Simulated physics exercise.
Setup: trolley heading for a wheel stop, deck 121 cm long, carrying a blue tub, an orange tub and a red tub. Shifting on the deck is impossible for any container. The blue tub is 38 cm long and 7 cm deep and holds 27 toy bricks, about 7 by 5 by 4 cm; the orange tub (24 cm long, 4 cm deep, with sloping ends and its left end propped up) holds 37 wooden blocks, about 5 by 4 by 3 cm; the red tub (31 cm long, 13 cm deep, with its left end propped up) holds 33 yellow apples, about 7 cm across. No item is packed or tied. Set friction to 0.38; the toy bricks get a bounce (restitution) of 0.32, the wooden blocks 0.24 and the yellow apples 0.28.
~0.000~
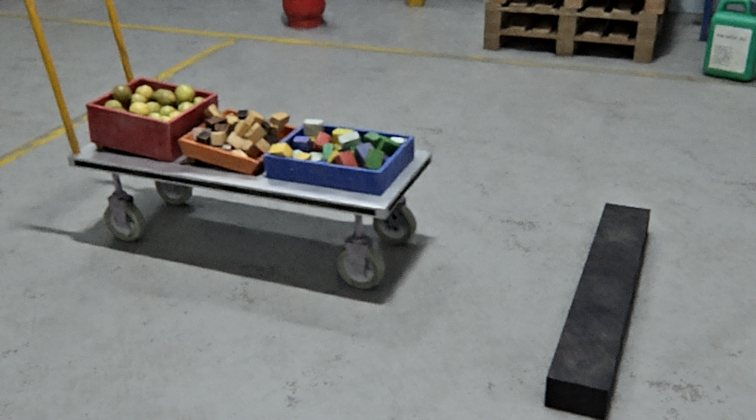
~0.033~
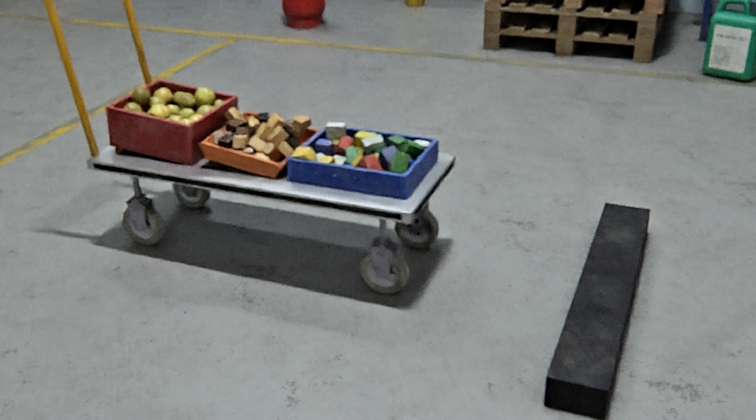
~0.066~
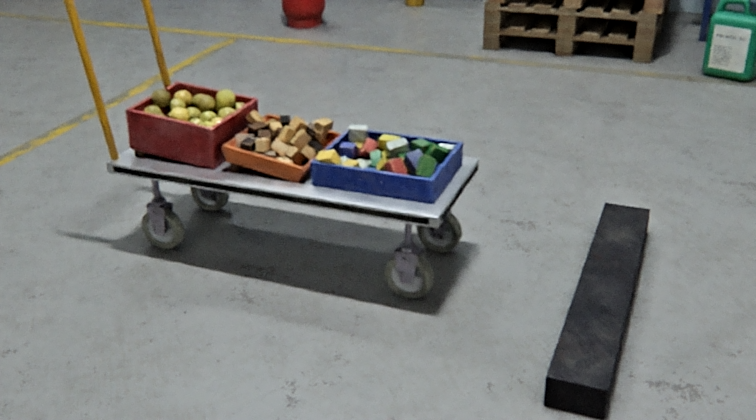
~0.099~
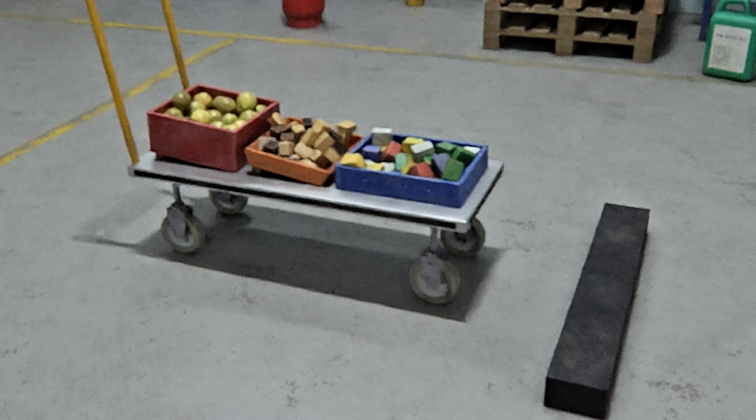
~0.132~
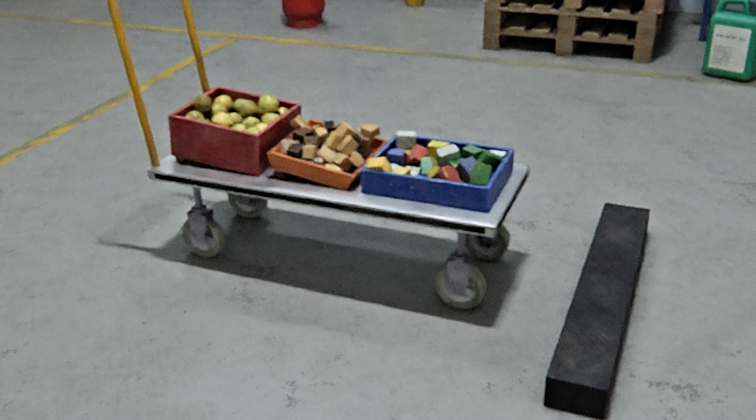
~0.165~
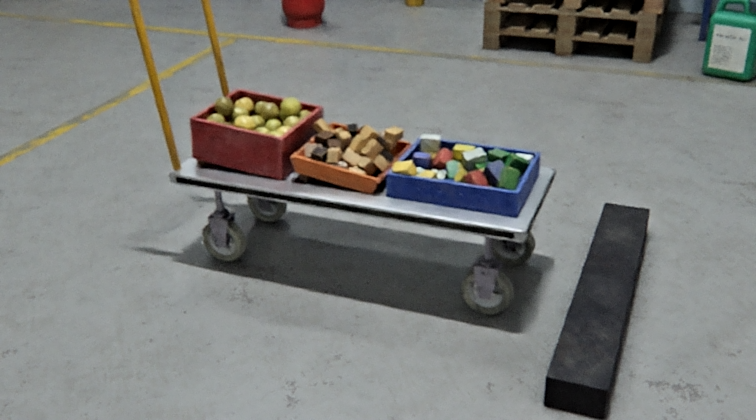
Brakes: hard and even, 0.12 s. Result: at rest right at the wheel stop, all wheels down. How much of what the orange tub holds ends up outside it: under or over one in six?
Over one in six of it.
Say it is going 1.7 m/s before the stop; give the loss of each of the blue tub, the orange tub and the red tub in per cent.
Then the blue tub sheds 0 per cent of its load, the orange tub 0 per cent, and the red tub 0 per cent.
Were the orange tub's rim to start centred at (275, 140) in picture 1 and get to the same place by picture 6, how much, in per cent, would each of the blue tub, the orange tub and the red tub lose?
Blue tub 10 %, orange tub 10 %, red tub 0 %.
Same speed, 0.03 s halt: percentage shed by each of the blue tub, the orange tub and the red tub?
Result - blue tub: 10 percent, orange tub: 40 percent, red tub: 10 percent.
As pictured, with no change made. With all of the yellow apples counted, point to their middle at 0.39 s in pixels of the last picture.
(319, 134).
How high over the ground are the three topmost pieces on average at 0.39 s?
On average roughly 56 centimetres up.
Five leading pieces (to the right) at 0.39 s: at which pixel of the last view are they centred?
Centre approx. at (596, 191) px.
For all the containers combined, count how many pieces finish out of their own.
Roughly 16 pieces.
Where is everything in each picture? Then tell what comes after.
In the first picture (places track the rim corner closest to us here), orange tub (255, 161); blue tub (377, 171); 61 cm to go; all still inside.
In the second picture, orange tub (278, 164); blue tub (403, 175); 52 cm to go.
In the third picture, orange tub (302, 168); blue tub (430, 179); 44 cm to go.
In the fourth picture, orange tub (326, 171); blue tub (457, 183); 35 cm to go.
In the fifth picture, orange tub (351, 175); blue tub (485, 187); 27 cm to go.
In the sixth picture, orange tub (376, 179); blue tub (514, 192); 18 cm to go; all still inside.
After 0.17 s, it begins to slow.
After 0.27 s, the blue tub has all 27, the orange tub is down by 1 of 37 and the red tub has all 33.
After 0.39 s, the blue tub is down by 3 of 27, the orange tub is down by 9 of 37 and the red tub is down by 1 of 33.
After 0.62 s, the blue tub is down by 3 of 27, the orange tub is down by 11 of 37 and the red tub is down by 2 of 33.
Final count (at 1.13 s), the blue tub is down by 3 of 27, the orange tub is down by 11 of 37 and the red tub is down by 2 of 33. Asked share, 11 of 37, 30 per cent.
